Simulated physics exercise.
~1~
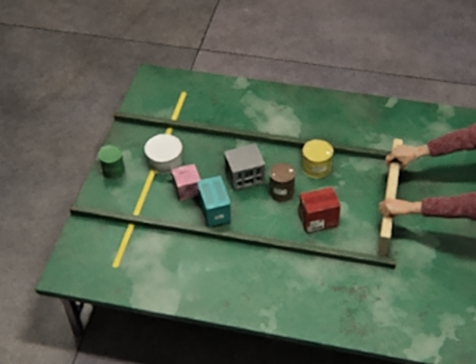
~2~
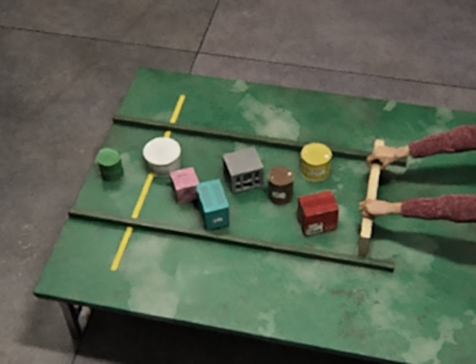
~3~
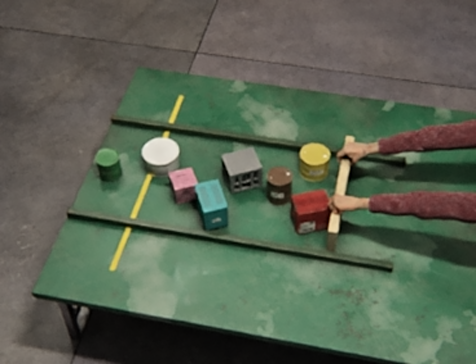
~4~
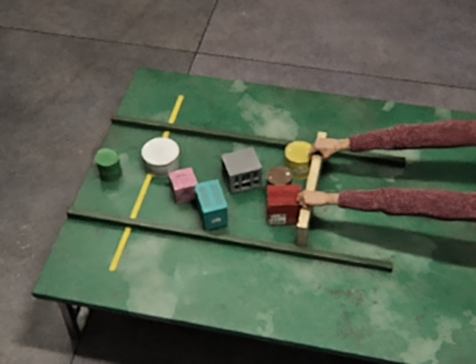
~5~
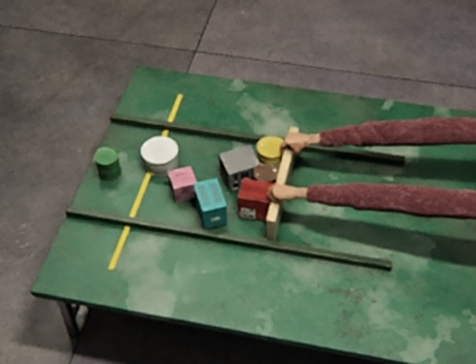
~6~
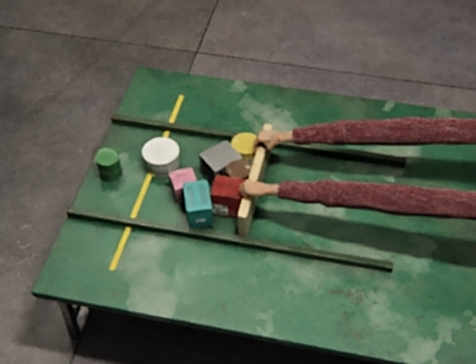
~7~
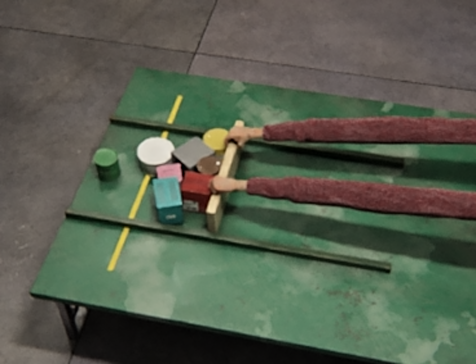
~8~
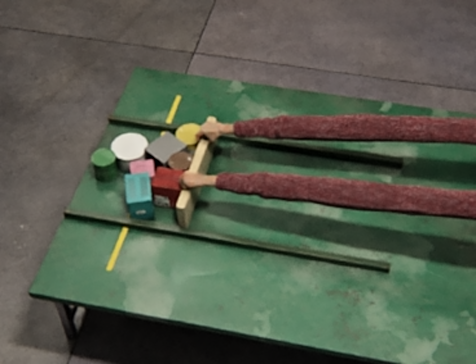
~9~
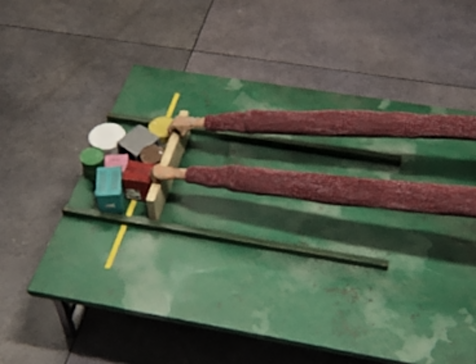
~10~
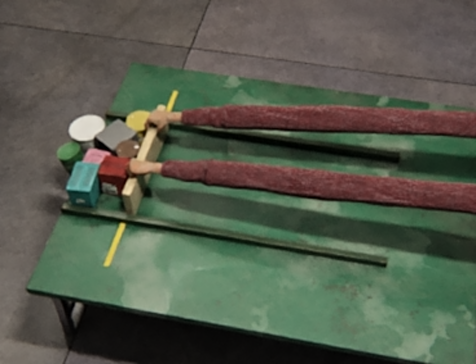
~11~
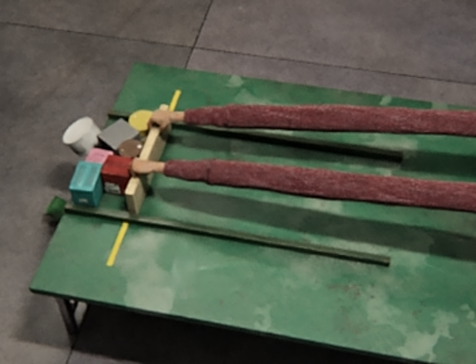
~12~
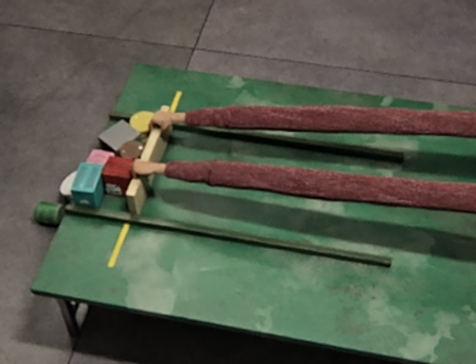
On a green table, hands push a plank leftward, sweeping containers together until two pails topple off the edge.
